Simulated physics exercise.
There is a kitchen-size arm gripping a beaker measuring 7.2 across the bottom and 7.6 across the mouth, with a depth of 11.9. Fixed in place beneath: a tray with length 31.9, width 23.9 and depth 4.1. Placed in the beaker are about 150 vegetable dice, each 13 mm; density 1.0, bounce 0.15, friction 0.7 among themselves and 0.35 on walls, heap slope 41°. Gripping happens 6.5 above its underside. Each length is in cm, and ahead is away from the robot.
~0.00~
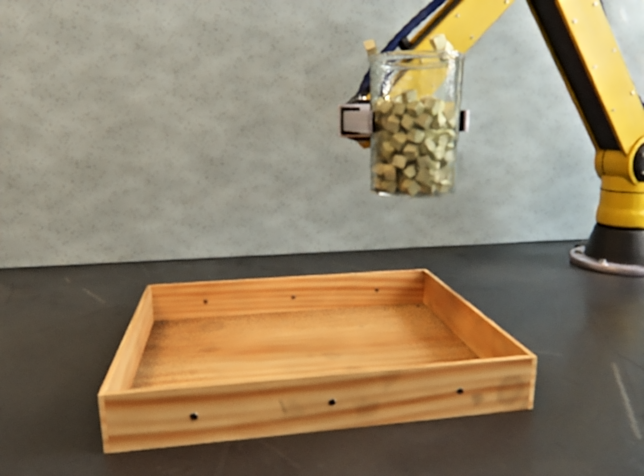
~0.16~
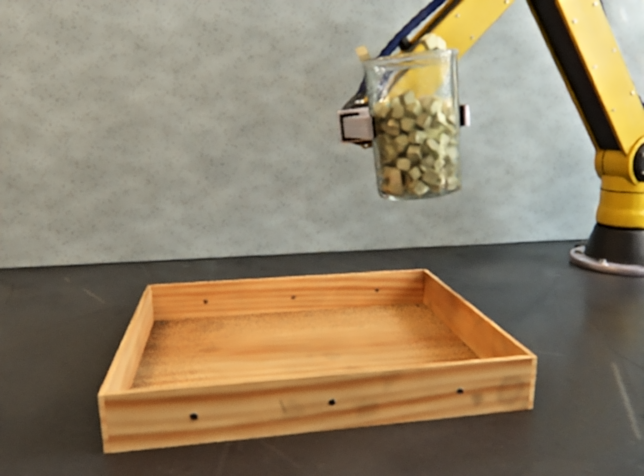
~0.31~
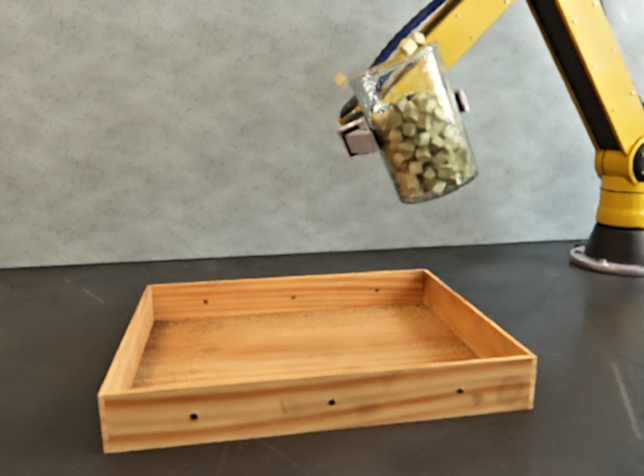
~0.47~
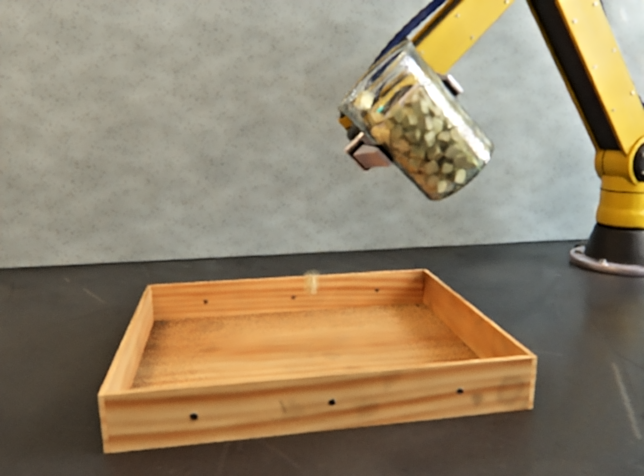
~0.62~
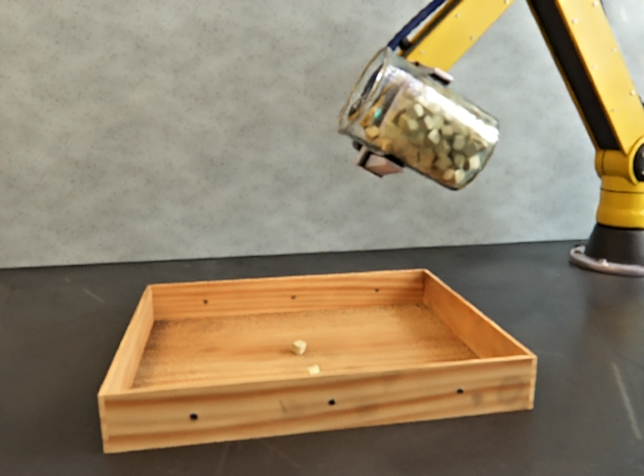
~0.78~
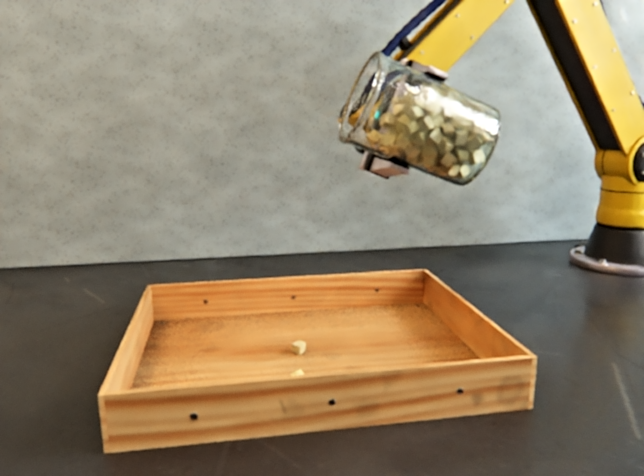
At the start, a yellow robot arm holds a clear beaker full of pale vegetable dice upright above an empty wooden tray. The arm tilts the beaker steadily to the left until it leans well over, and two dice drop into the tray while the rest stay inside the beaker.
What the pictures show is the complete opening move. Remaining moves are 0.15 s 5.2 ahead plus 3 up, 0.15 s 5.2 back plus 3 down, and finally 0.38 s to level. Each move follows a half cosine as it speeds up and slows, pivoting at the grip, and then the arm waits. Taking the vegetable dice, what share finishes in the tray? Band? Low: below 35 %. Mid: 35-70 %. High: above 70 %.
Low.
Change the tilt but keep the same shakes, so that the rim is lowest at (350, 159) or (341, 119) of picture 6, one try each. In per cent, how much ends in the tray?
Roughly 60 per cent, then roughly 5 per cent.
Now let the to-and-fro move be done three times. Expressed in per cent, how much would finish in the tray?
About 50 per cent, then.
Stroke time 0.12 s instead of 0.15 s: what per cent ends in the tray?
50 %.
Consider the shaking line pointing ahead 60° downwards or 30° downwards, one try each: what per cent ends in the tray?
Estimates, in order: 0 % then 5 %.
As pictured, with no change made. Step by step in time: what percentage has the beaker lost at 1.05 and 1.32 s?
Around 10 % and around 20 %.
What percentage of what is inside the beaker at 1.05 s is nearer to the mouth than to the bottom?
Some 70 per cent.
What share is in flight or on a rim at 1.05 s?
My guess is some 7 in a hundred.
After 1.05 s, tilted 68° forward, highest piece 25 above the table; 138 in the beaker, 2 in the tray, 11 in flight or on a rim.
After 1.32 s, tilted 19° forward, highest piece 27 above the table; 123 in the beaker, 28 in the tray.
After 1.66 s, level, highest piece 26 above the table; 123 in the beaker, 28 in the tray.
After 2.71 s, level, highest piece 26 above the table; 123 in the beaker, 28 in the tray.
At rest, 123 in the beaker, 28 in the tray. That is 19 % in the tray.
